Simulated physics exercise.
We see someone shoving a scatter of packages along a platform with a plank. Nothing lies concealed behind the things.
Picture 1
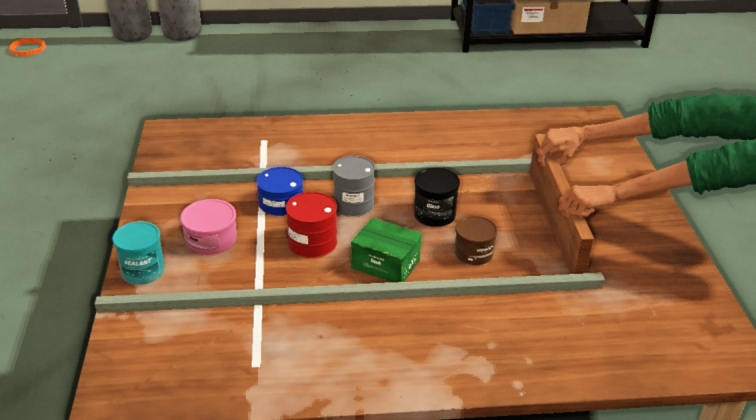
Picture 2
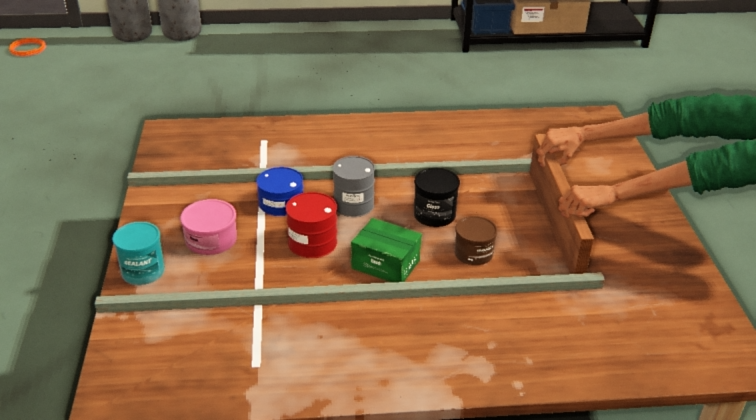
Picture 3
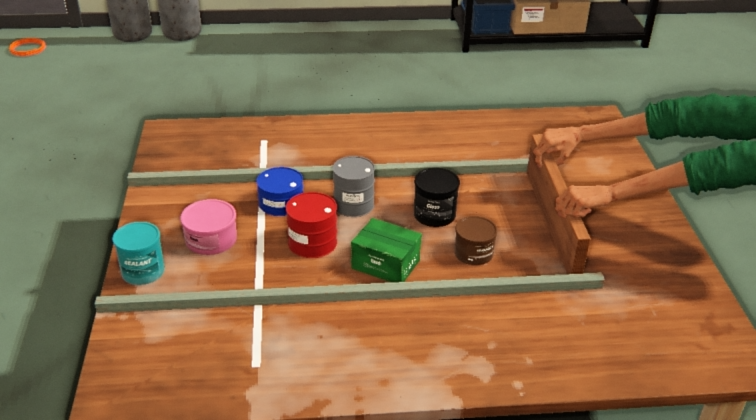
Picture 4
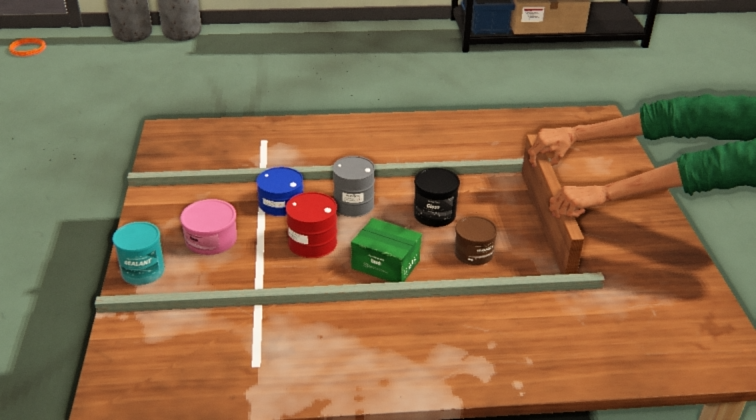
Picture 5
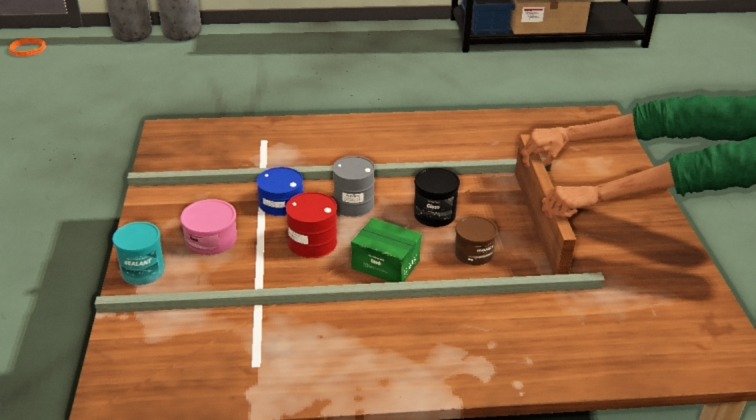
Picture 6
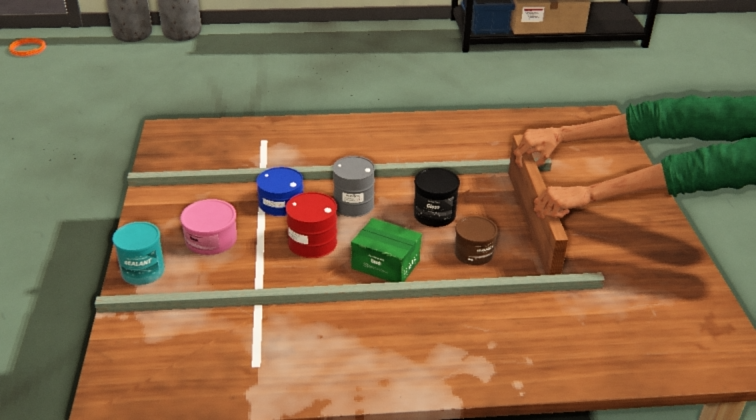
On a wooden table, two hands slide a plank slightly left toward some colourful containers.
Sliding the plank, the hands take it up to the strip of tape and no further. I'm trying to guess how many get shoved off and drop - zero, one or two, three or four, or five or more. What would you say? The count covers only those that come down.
Looks to me like the count going over is not a single one.
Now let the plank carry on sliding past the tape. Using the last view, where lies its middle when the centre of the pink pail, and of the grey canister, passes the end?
Near (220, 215), then near (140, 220).
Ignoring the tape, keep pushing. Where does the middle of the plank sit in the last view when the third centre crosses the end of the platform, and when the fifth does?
In pixels, around (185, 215) followed by around (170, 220).
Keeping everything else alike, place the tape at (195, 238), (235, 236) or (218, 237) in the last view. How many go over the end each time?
2, 0, 1.
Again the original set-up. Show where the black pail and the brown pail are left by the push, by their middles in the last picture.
Black pail at (238, 206), brown pail at (238, 259).
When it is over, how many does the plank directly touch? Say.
The count comes out at 3.
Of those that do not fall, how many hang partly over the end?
The overhang total is 0.
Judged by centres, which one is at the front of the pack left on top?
That's the turquoise pail.
A little later, none off yet; turquoise pail at rest near (140, 254); pink pail at rest near (210, 227); blue canister at rest near (281, 191).
When it is over, the number that fall off is zero.
